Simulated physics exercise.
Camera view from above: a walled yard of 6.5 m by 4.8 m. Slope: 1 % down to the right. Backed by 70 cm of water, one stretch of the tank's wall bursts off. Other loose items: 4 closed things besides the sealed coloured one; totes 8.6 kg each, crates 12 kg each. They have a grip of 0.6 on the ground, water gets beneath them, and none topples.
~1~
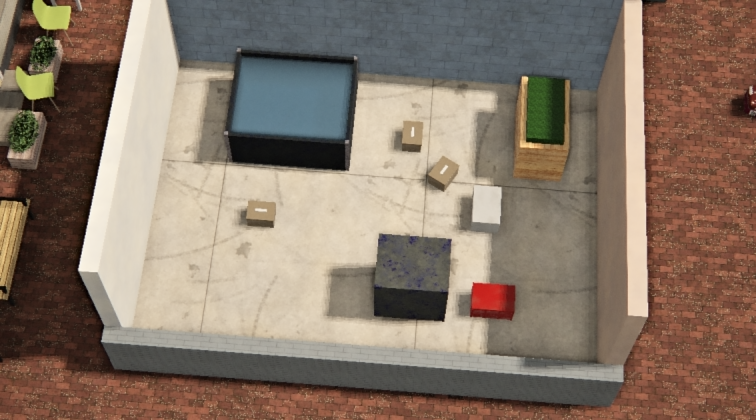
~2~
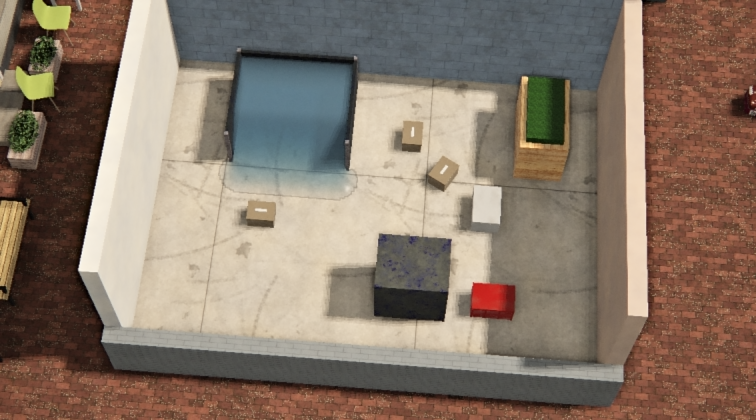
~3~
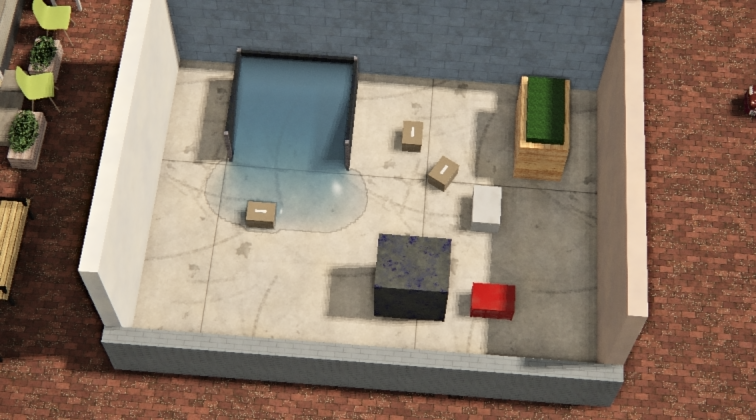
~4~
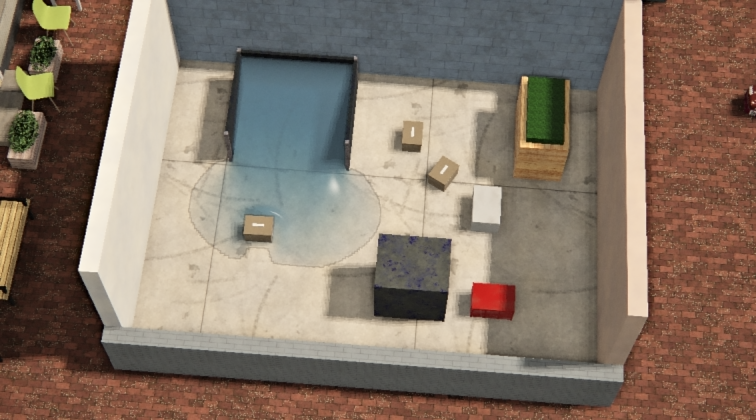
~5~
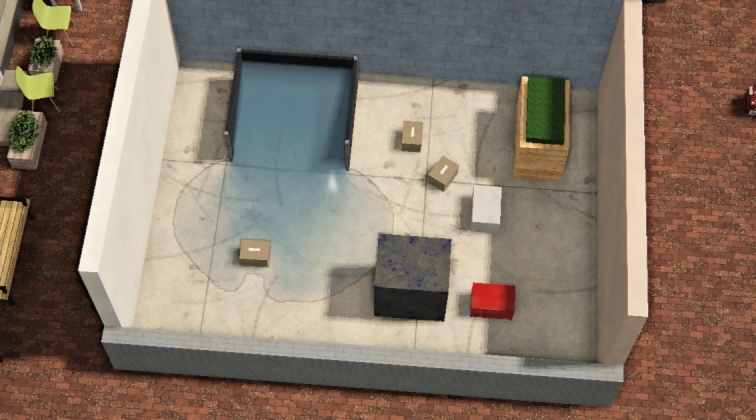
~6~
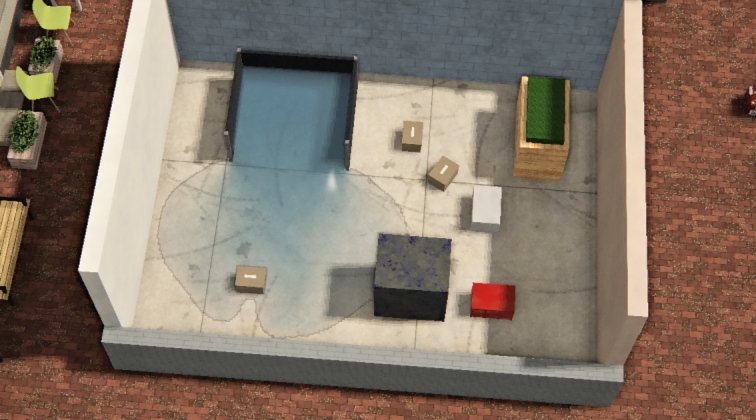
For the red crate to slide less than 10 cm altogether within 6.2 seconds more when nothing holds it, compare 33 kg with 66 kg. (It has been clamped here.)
Verdict: The lower weight is enough.
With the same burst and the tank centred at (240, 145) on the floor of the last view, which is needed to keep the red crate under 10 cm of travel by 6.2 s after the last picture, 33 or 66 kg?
Then it turns out the lighter mass already works.
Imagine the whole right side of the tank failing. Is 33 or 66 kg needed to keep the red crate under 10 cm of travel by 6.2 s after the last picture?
With that failure, the big mass alone works.
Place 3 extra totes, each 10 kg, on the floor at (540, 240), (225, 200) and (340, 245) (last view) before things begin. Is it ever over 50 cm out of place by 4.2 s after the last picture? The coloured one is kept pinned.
Going through them in that order, the answers are not too far, too far and too far.
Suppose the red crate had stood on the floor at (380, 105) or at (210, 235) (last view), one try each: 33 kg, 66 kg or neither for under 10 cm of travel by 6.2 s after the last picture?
Try 1: Lesser mass sufficient. Try 2: Both insufficient.
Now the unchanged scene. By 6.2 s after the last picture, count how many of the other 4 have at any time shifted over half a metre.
I make it 3.
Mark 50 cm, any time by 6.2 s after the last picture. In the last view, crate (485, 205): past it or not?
Beyond the mark.
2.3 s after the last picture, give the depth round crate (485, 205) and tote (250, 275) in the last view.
First about 2 cm, second about 16 cm.
Then, 0.6 s after the last picture the red crate would be 0 cm from its start with 33 kg and 0 cm from its start with 66 kg; 0 cm of water round it then.
Then, 2.3 s after the last picture the red crate would be 0 cm from its start with 33 kg and 0 cm from its start with 66 kg; 3 cm of water round it then.
Then, 4.2 s after the last picture the red crate would be 0 cm from its start with 33 kg and 0 cm from its start with 66 kg; 5 cm of water round it then.
Then, 6.2 s after the last picture the red crate would be 0 cm from its start with 33 kg and 0 cm from its start with 66 kg; 5 cm of water round it then.
